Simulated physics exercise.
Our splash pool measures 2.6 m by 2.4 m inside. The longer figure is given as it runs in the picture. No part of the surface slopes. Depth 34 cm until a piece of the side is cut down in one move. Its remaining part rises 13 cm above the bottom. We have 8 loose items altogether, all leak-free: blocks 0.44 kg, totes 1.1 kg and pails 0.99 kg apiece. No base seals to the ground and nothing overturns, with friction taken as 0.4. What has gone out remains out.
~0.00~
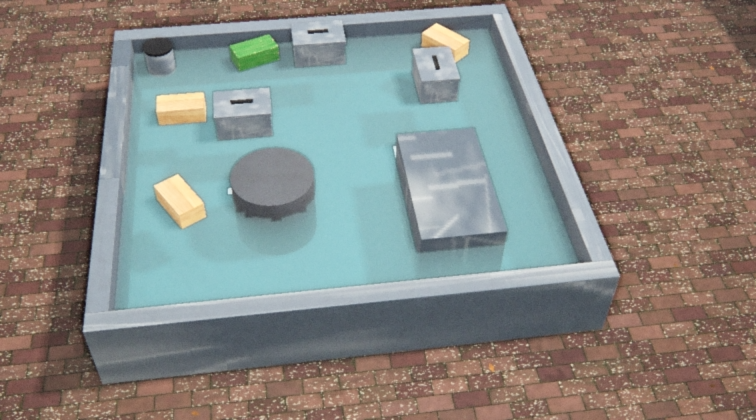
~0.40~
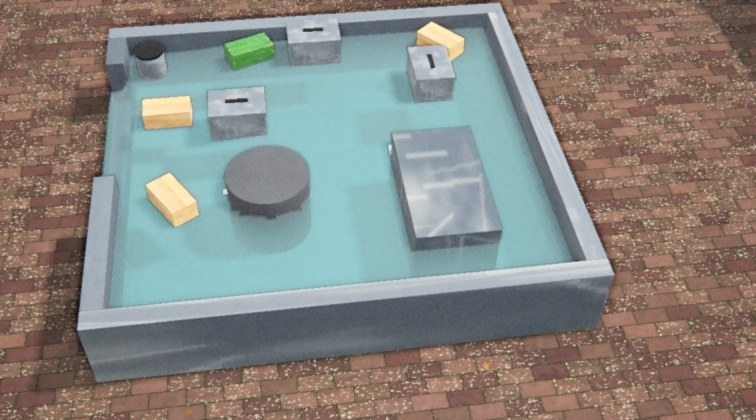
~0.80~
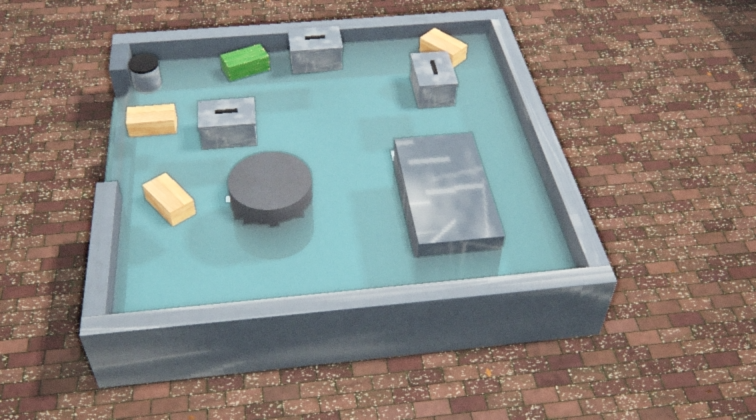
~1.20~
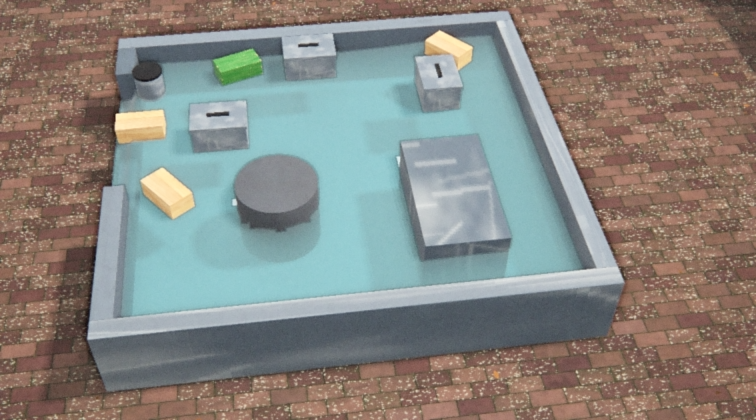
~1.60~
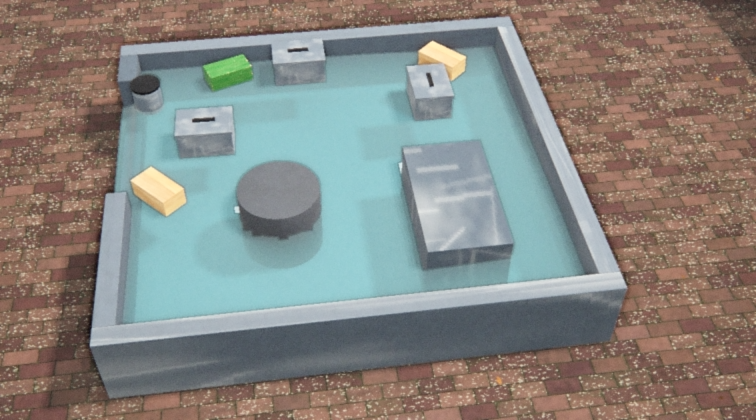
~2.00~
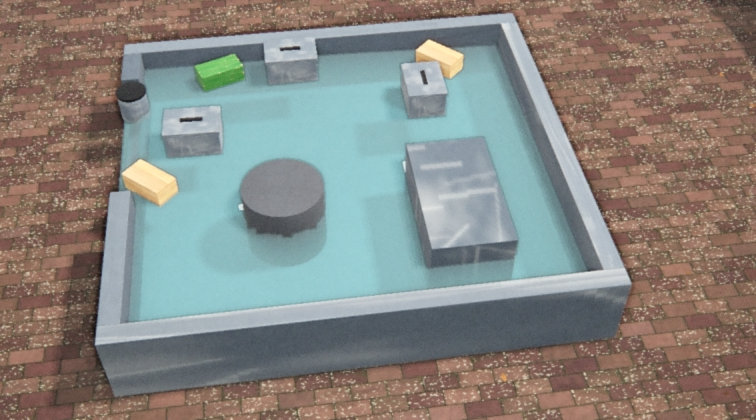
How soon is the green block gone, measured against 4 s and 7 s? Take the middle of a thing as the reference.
The exit falls between the deadlines.
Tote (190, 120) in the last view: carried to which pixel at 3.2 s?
Roughly at (130, 132).
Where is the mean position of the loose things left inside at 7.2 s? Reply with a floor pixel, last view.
I'd put it around (334, 118).
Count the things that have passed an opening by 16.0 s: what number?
6.
After 3.2 s the green block is near (193, 77), 0.5 m from its start, afloat; 3 of 8 are out; 5 afloat.
After 7.2 s the green block has gone out (at 5.6 s); 5 of 8 are out; 3 afloat.
After 12.0 s the green block has gone out (at 5.6 s); 5 of 8 are out; 3 afloat.
After 16.0 s the green block has gone out (at 5.6 s); 6 of 8 are out; 2 afloat.
